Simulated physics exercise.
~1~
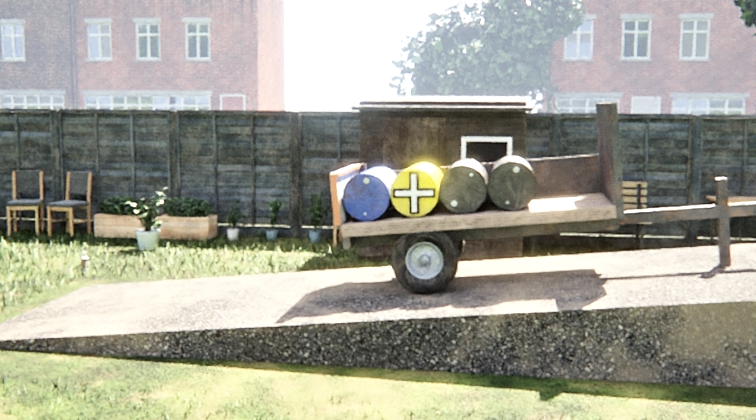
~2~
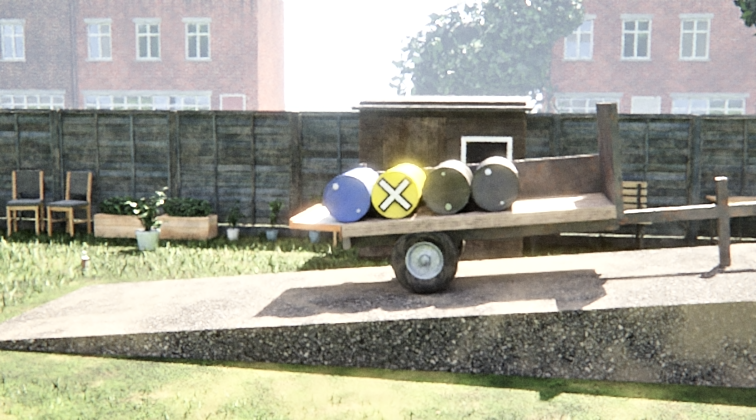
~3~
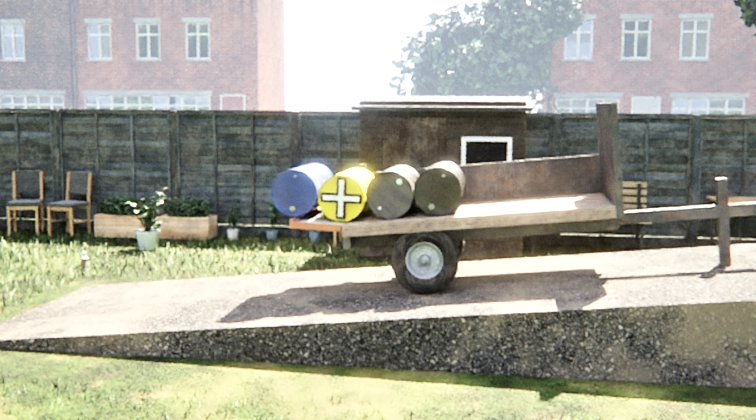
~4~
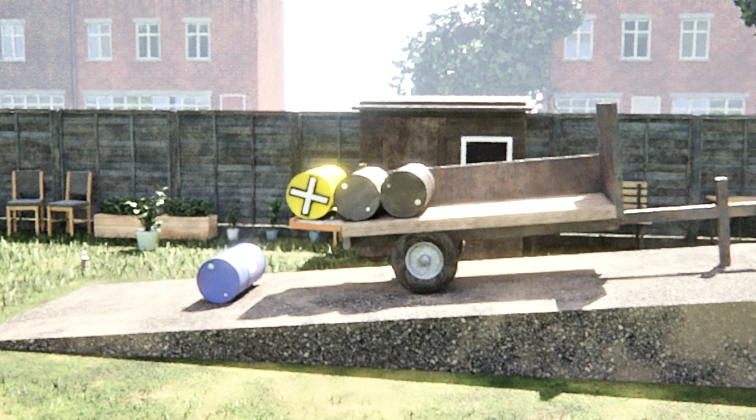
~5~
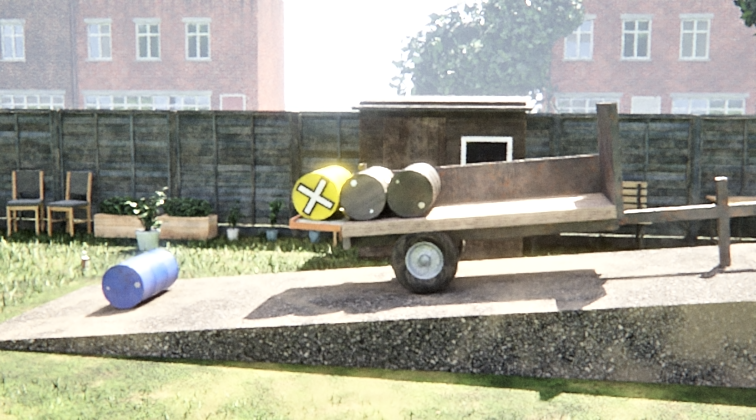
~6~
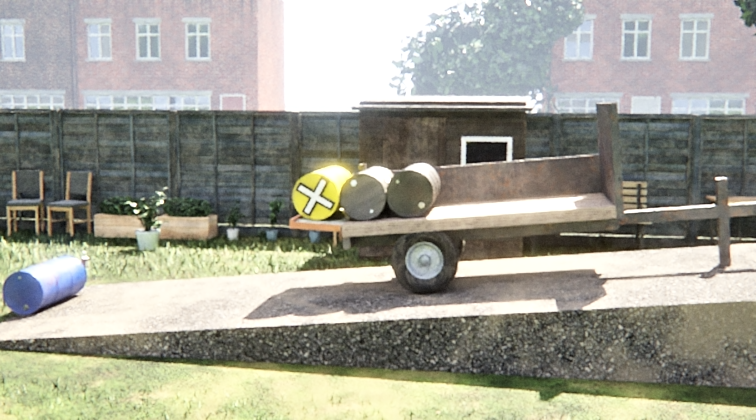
Four drums rolled left along a sloping trailer as its tailgate dropped open, and the blue one fell off the end and rolled away down the ramp, while the yellow one rocked back slightly and stopped on the lowered gate with two dark drums behind it.
